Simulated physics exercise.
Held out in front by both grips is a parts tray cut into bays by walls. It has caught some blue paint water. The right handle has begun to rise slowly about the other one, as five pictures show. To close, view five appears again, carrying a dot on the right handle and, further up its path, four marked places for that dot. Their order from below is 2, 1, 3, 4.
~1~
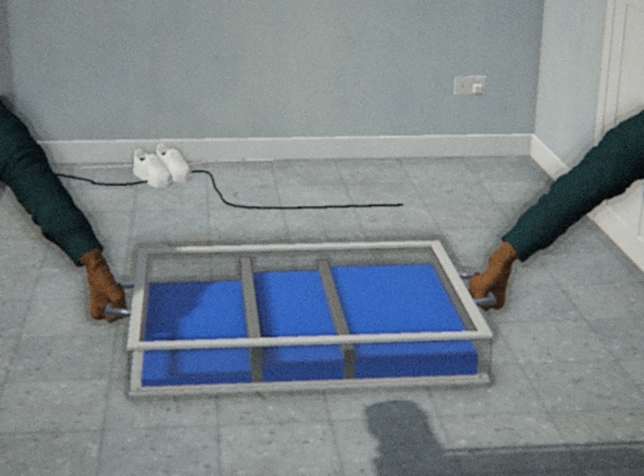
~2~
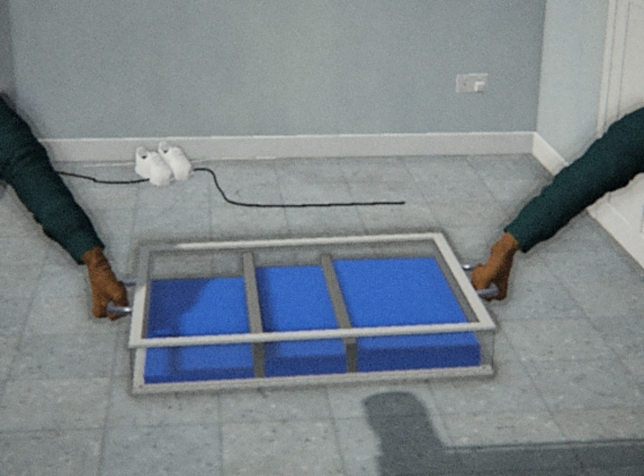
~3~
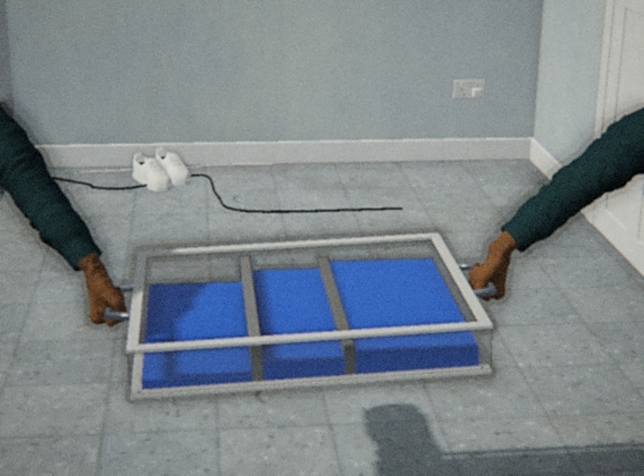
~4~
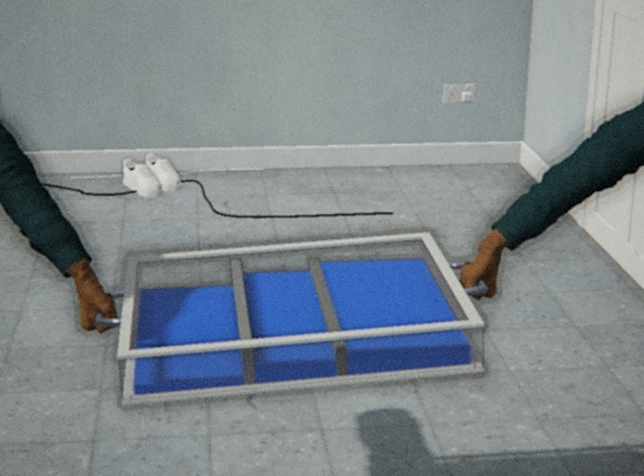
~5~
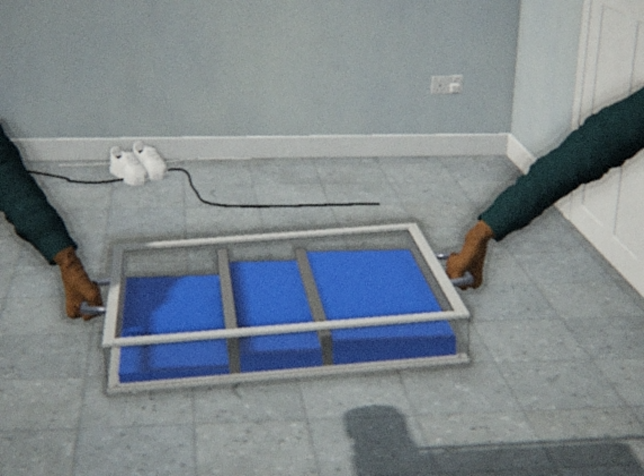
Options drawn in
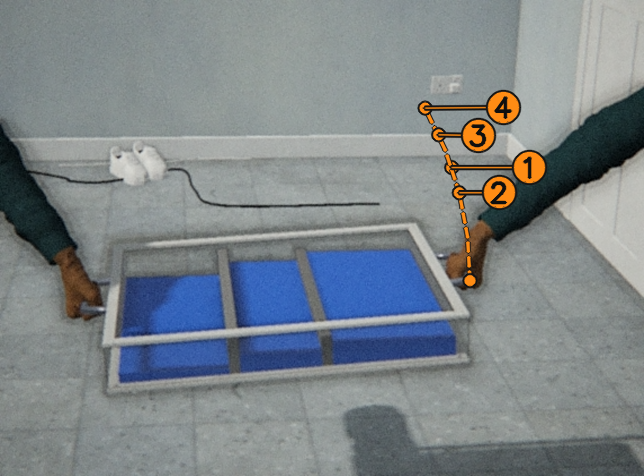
Two dark-sleeved arms reach in from left and right, gripping the end handles of a clear, pale-framed tray on a grey tiled floor, seen from slightly above. Blue liquid lies in its three bays, with white shoe-like objects and a dark cord behind, near a grey-blue wall with a socket. The tray tilts slightly down to the left while the view shifts a little, sliding everything leftward.
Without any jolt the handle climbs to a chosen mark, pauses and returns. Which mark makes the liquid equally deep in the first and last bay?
2.
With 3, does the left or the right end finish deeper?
The left one.
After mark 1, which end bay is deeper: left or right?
The left one.
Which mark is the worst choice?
That would be 4.
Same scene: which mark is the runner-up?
1.
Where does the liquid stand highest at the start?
That is the right bay.
In orange, 1 at (451, 167); 2 at (459, 192); 3 at (438, 134); 4 at (425, 108).
Choosing 1, the left end bay stands much deeper than the other; nothing spills.
Choosing 2, the two end bays stand about equally deep; nothing spills.
Choosing 3, the left end bay stands much deeper than the other; about 9 % goes over the rim.
Choosing 4, the left end bay stands much deeper than the other; about 24 % goes over the rim.
